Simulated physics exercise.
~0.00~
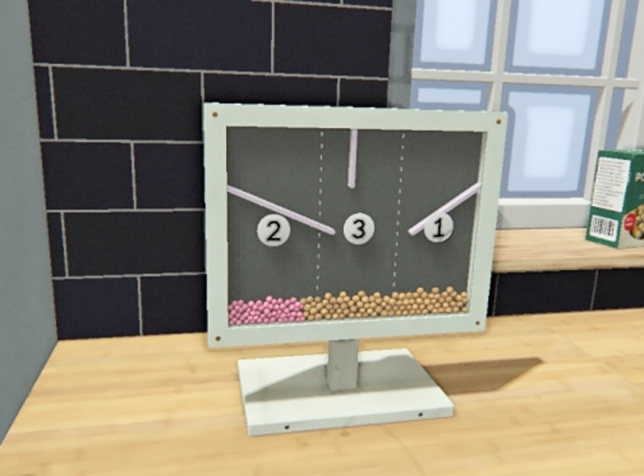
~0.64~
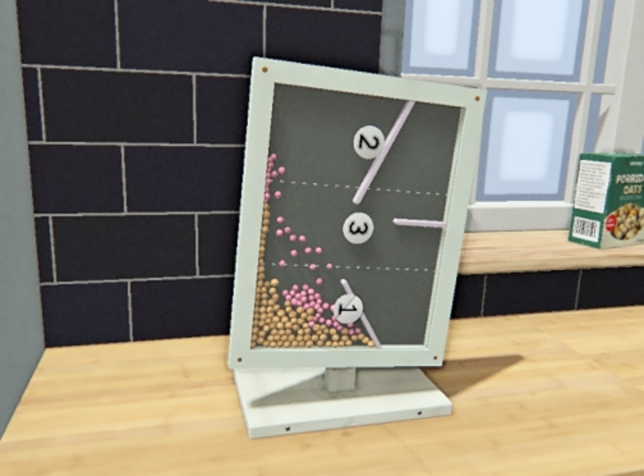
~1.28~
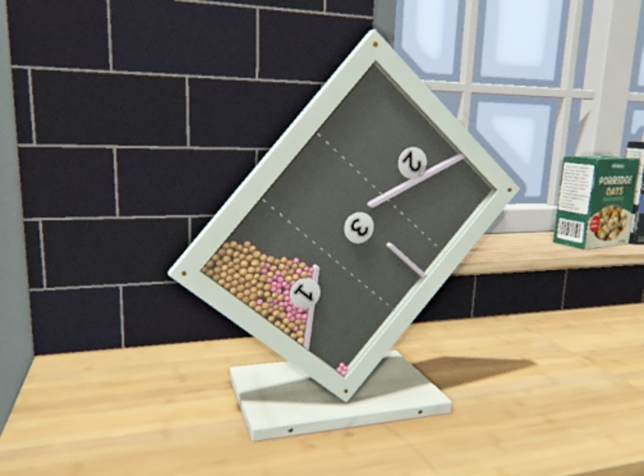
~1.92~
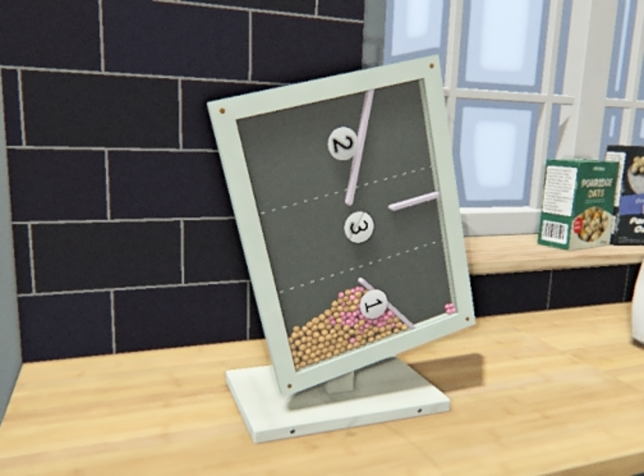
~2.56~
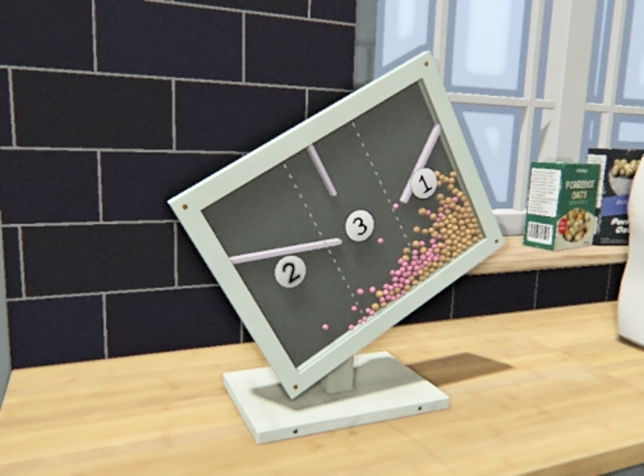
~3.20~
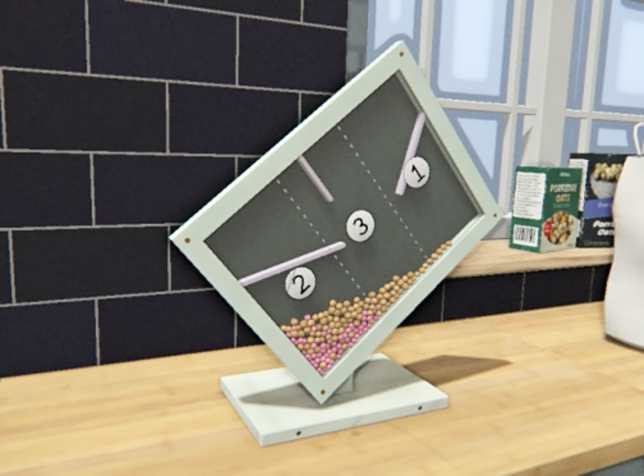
On a kitchen counter, a framed, glass-fronted case of tan and pink beads tipped steeply clockwise, piling them into strip one, then swung back the other way, sending them sliding down until they settled mostly in strip two, with the pink ones gathered there.
